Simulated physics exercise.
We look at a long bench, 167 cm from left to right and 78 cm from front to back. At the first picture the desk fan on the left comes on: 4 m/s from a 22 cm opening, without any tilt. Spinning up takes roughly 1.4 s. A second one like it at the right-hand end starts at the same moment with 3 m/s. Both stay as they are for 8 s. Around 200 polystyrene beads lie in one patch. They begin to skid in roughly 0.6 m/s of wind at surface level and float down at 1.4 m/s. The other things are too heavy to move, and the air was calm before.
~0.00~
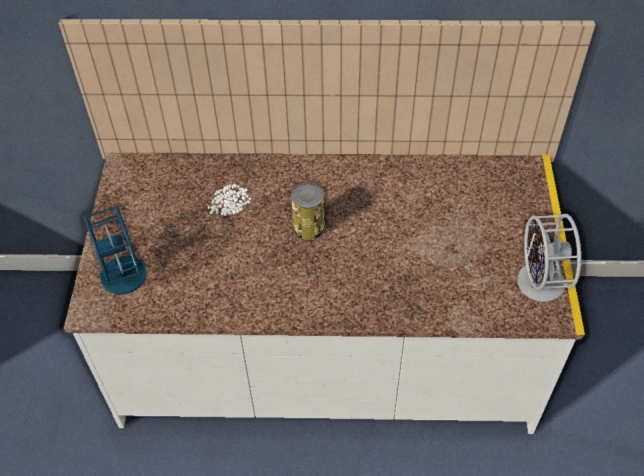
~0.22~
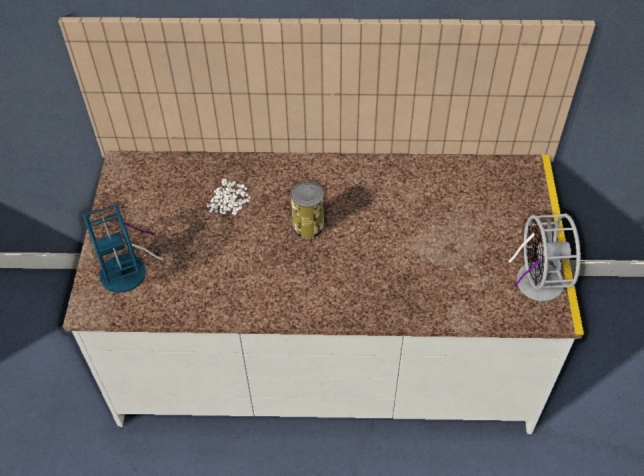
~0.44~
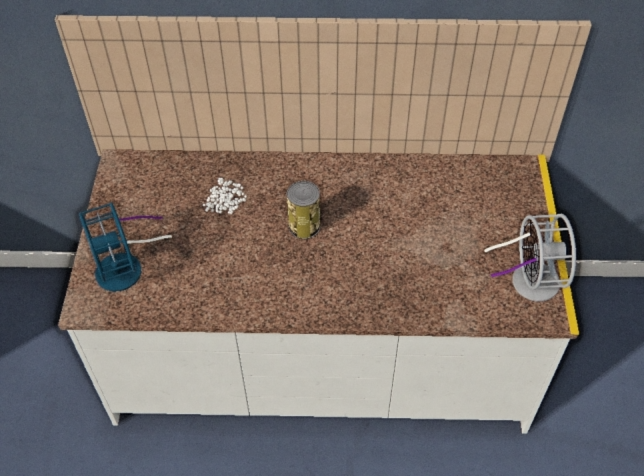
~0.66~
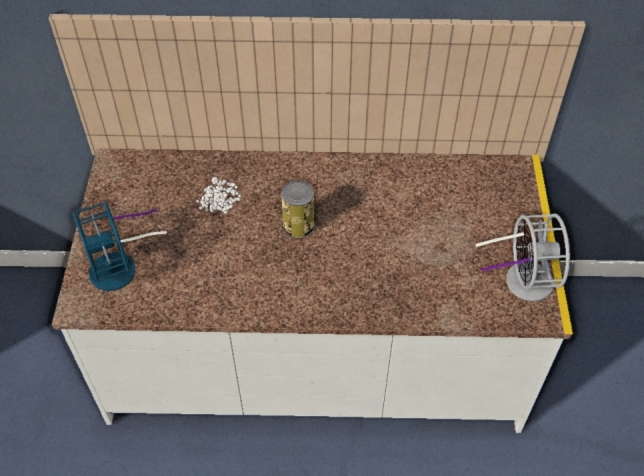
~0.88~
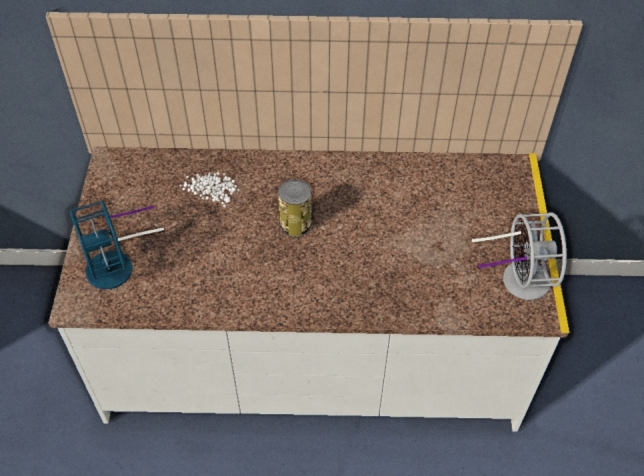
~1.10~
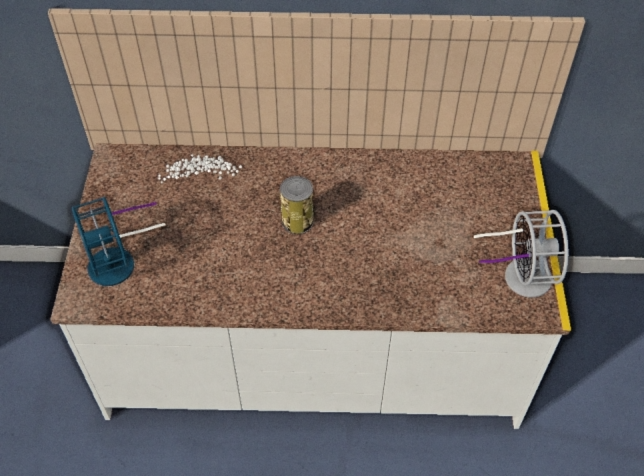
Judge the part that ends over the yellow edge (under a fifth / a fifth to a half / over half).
Of the polystyrene beads, less than a fifth end over the yellow edge.
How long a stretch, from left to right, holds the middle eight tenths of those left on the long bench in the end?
Roughly 30 cm.
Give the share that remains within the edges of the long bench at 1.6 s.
Some 100 per cent.
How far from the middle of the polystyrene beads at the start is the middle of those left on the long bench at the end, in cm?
About 25 cm.
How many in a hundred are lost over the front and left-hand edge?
About 0 % front, 30 % left-hand.
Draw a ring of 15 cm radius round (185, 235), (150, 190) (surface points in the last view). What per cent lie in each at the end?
In turn about 0 %, 10 %.
After 1.6 s, 100 % are still on the top, 0 % are over the yellow edge; the middle of those left on the top is near (173, 157).
After 2.6 s, 100 % are still on the top, 0 % are over the yellow edge; the middle of those left on the top is near (169, 156).
After 4.4 s, 78 % are still on the top, 0 % are over the yellow edge; the middle of those left on the top is near (175, 161).
After 8.0 s, at the end, 0 % are over the yellow edge; the middle of those left on the top is near (179, 158).
